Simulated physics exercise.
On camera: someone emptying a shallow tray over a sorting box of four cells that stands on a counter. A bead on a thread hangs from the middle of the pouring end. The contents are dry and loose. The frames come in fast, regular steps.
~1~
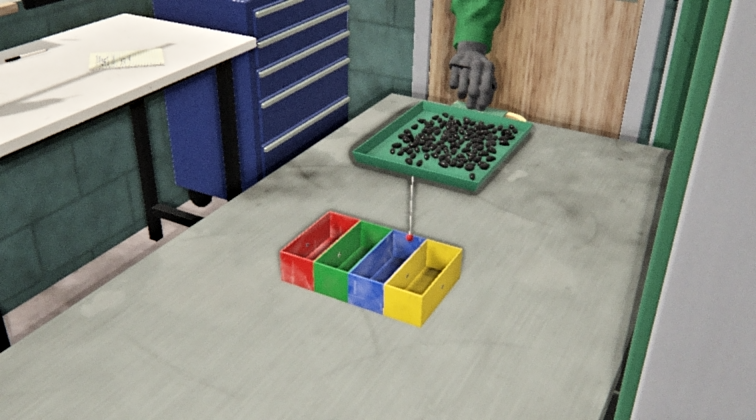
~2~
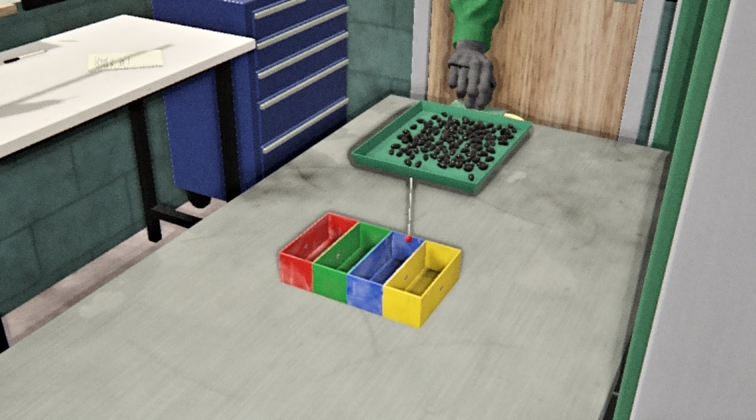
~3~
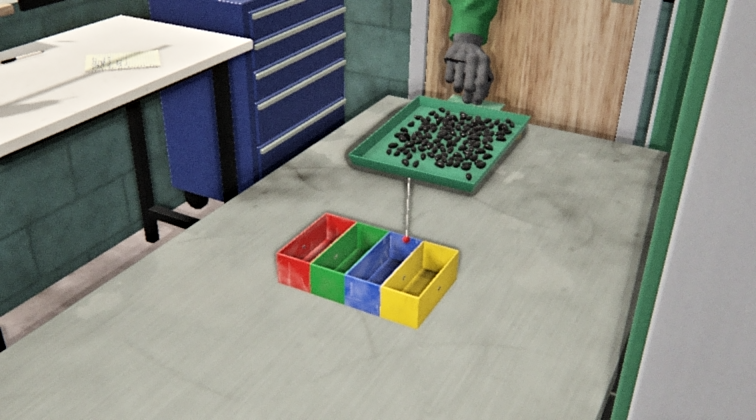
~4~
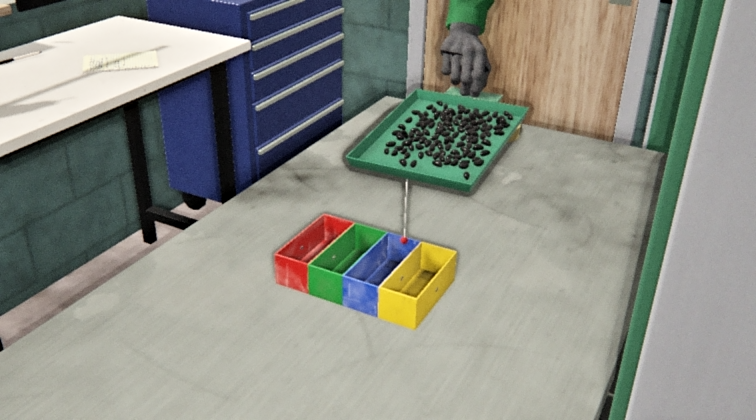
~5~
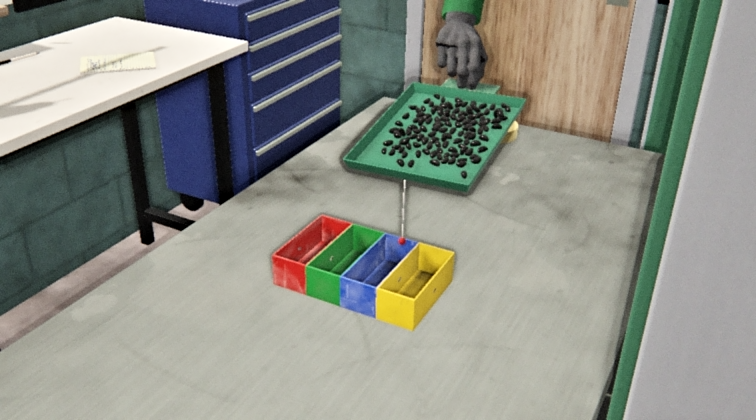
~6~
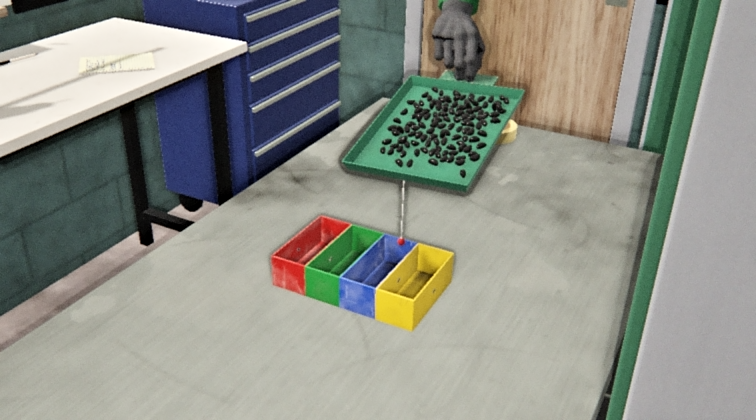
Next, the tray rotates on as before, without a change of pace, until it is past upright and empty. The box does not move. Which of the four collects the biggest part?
It favours the green compartment.
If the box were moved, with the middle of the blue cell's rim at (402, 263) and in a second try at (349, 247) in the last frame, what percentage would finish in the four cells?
Near 100 % and 90 %.
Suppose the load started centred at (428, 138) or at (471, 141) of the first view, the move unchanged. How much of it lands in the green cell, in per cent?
Near 40 % and 40 %.
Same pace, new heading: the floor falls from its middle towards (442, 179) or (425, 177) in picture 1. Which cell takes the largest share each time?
At the first place yellow, at the second the yellow one.
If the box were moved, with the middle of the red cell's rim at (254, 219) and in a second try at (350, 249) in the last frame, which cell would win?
First the yellow cell, then the red cell.
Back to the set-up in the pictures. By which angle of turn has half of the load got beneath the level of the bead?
At some 100 degrees.
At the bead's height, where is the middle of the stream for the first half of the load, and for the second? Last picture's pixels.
The first part at (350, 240); the rest at (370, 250).
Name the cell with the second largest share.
In second place: The blue cell.
Shortly afterwards, tray tipped steeply; all but a few on the tray; a little falling or outside the box.
Next, tray tipped right over; near half on the tray; near a quarter in the green cell; a little in the blue cell; only a few in the red cell; a little falling or outside the box.
Some moments later, tray tipped past a quarter turn; near half in the green cell; near a quarter in the blue cell; a little in the red cell; a little in the yellow cell; only a few falling or outside the box.
In the end, tray tipped past a quarter turn; near half in the green cell; near a quarter in the blue cell; a little in the red cell; a little in the yellow cell; only a few outside the box.
